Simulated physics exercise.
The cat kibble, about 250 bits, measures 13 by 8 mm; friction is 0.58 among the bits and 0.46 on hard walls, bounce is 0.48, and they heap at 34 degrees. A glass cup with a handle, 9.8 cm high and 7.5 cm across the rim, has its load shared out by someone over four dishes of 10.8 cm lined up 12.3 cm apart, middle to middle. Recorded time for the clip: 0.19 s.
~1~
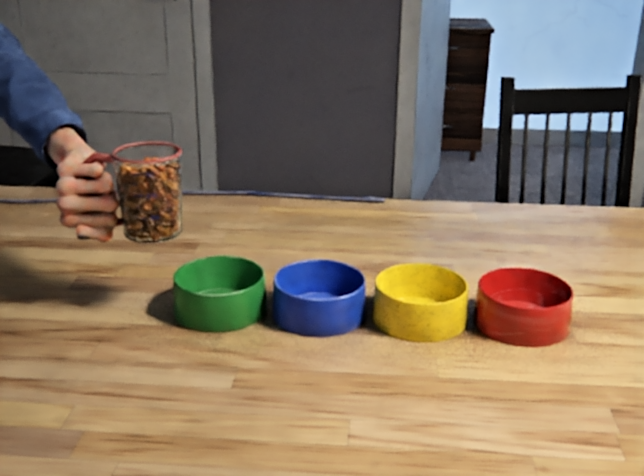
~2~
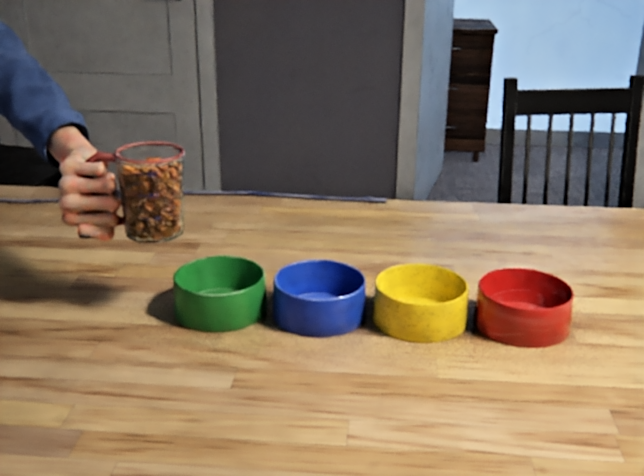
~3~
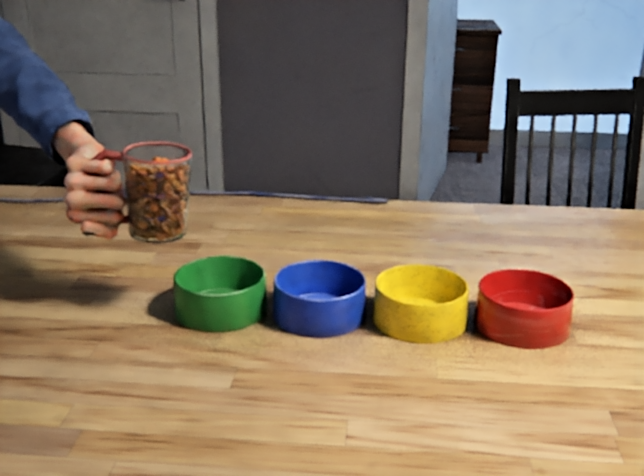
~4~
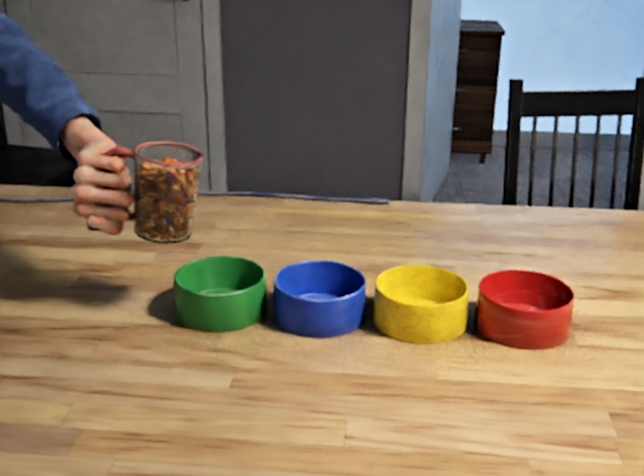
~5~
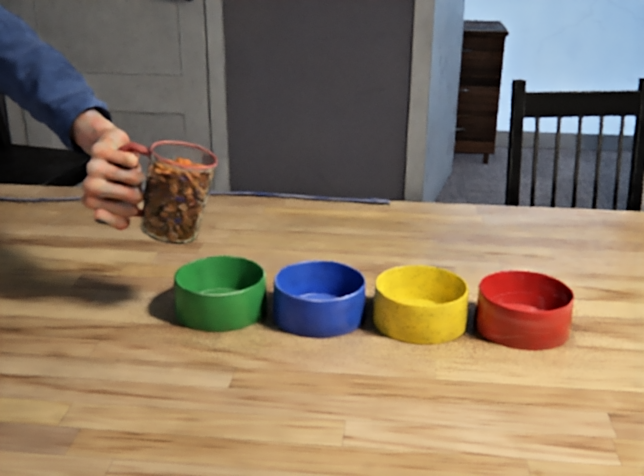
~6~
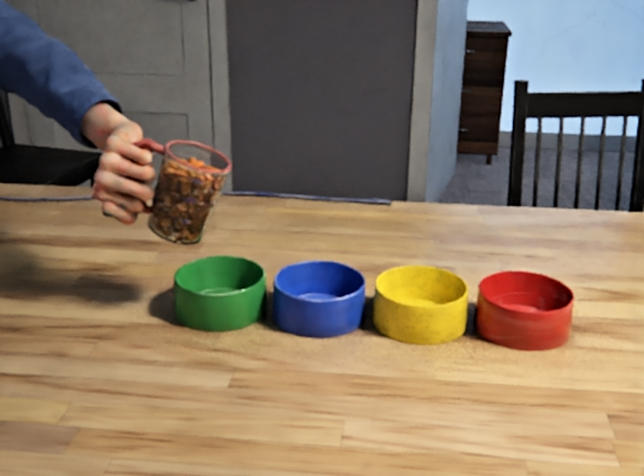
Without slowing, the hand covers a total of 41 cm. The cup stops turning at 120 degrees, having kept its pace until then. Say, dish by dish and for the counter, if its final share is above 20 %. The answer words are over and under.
Red dish: Over. Blue dish: Under. Green dish: Under. Yellow dish: Over. Counter: Under.
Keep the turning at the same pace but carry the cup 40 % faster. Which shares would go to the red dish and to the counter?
Result - red dish: 70; counter: 30.
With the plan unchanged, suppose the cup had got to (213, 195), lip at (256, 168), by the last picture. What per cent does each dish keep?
The red dish keeps 60, the blue one 0, the green one 0 and the yellow one 0.
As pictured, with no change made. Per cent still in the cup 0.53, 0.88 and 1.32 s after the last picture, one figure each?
About 95, 30, 0 per cent.
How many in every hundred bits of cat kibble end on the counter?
I'd put it near 15 per cent.
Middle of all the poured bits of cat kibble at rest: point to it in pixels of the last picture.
(504, 315) or so.
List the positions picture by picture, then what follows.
The first picture shows cup at (150, 193), tilt 0 degrees, lip at (179, 153), moved 0.0 cm; middle of the pieces at (147, 193); green dish at (219, 275); blue dish at (320, 279); yellow dish at (422, 283); red dish at (525, 288).
The second picture shows cup at (152, 193), tilt 1 degrees, lip at (182, 154), moved 0.2 cm; middle of the pieces at (149, 193).
The third picture shows cup at (158, 193), tilt 4 degrees, lip at (189, 156), moved 0.8 cm; middle of the pieces at (155, 193).
The fourth picture shows cup at (166, 193), tilt 8 degrees, lip at (201, 159), moved 1.7 cm; middle of the pieces at (163, 193).
The fifth picture shows cup at (177, 193), tilt 14 degrees, lip at (216, 164), moved 3.0 cm; middle of the pieces at (173, 193).
The sixth picture shows cup at (187, 194), tilt 20 degrees, lip at (229, 168), moved 4.2 cm; middle of the pieces at (184, 193); green dish at (220, 275); blue dish at (320, 280); yellow dish at (422, 286); red dish at (526, 291).
Then, 0.53 s after the last picture, tilt 103 degrees; cup holds 95 %, yellow 5 %.
Then, 0.88 s after the last picture, tilt 120 degrees; cup holds 30 %, red 10 %, yellow 40 %.
Then, 1.32 s after the last picture, tilt 120 degrees; cup holds 0 %, red 50 %, yellow 40 %.
In the end, red 50 %, blue 0 %, green 0 %, yellow 40 %, counter 15 %.
